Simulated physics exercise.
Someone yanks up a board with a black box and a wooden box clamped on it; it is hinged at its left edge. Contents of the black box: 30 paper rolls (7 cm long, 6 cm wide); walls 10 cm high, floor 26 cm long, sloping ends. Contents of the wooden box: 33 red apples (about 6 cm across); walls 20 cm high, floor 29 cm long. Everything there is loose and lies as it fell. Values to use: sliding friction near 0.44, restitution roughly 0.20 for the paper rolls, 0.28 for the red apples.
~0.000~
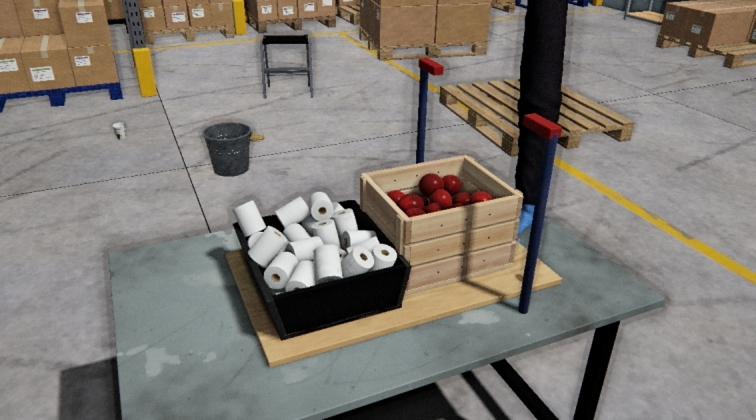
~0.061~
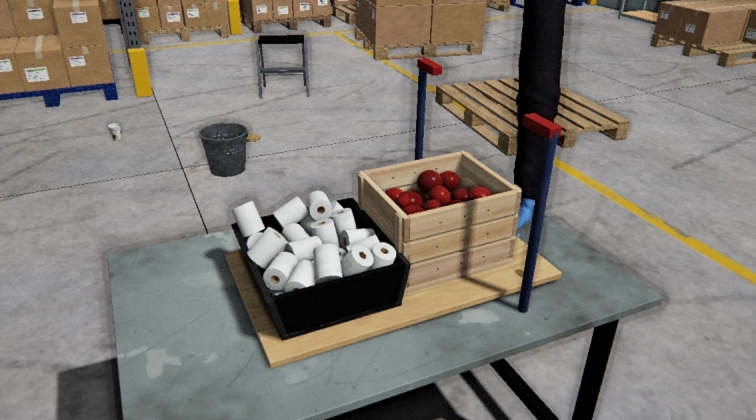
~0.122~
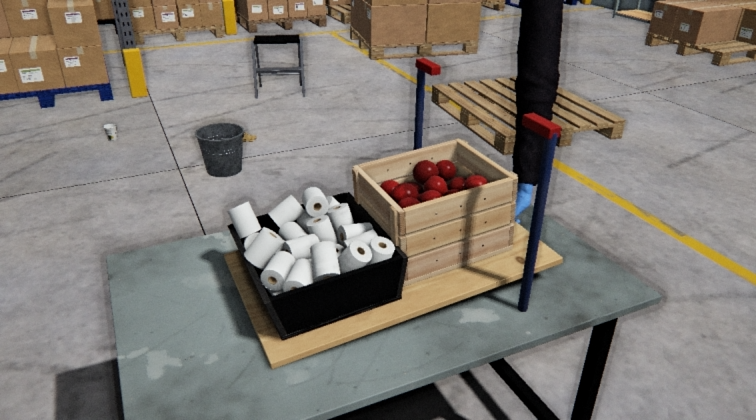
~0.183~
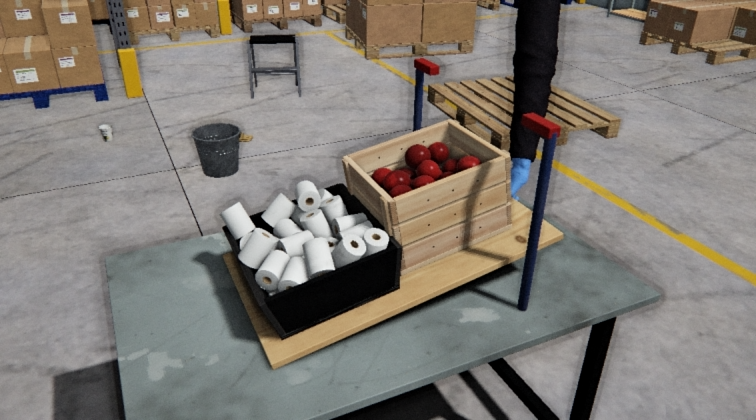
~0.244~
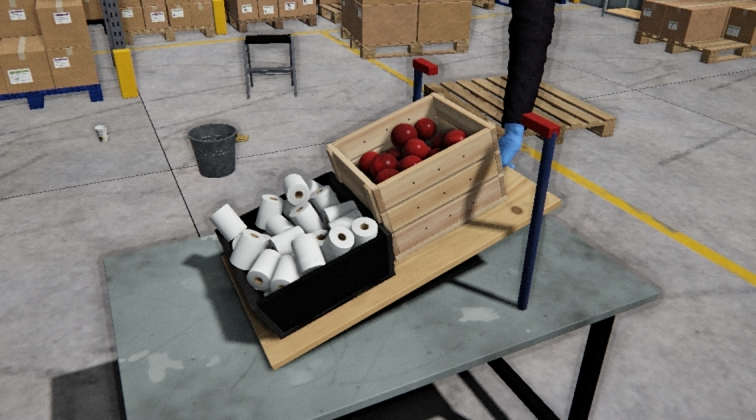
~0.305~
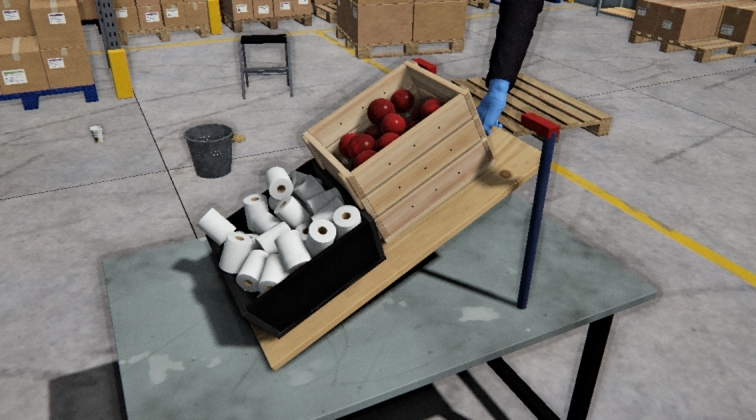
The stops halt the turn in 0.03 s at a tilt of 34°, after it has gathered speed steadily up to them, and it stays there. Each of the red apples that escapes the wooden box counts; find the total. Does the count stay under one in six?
No, losses run past a sixth.
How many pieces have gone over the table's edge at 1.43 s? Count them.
Roughly 14.
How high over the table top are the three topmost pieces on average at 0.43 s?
I'd say near 56 cm.
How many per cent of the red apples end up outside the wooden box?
60 %.
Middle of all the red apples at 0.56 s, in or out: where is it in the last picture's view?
Around (331, 119).
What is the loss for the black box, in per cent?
About 25 percent for the black box.
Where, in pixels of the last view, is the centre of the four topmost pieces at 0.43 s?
Roughly at (362, 65).
After 0.33 s, the lift is arrested.
After 0.43 s, tilt 34°; 0 of 30 out of the black box and 0 of 33 out of the wooden box.
After 0.56 s, tilt 34°; 2 of 30 out of the black box and 5 of 33 out of the wooden box.
After 0.82 s, tilt 34°; 4 of 30 out of the black box and 19 of 33 out of the wooden box.
Final count (at 1.43 s), 7 of 30 out of the black box and 19 of 33 out of the wooden box. Asked share, 19 of 33, 58 per cent.
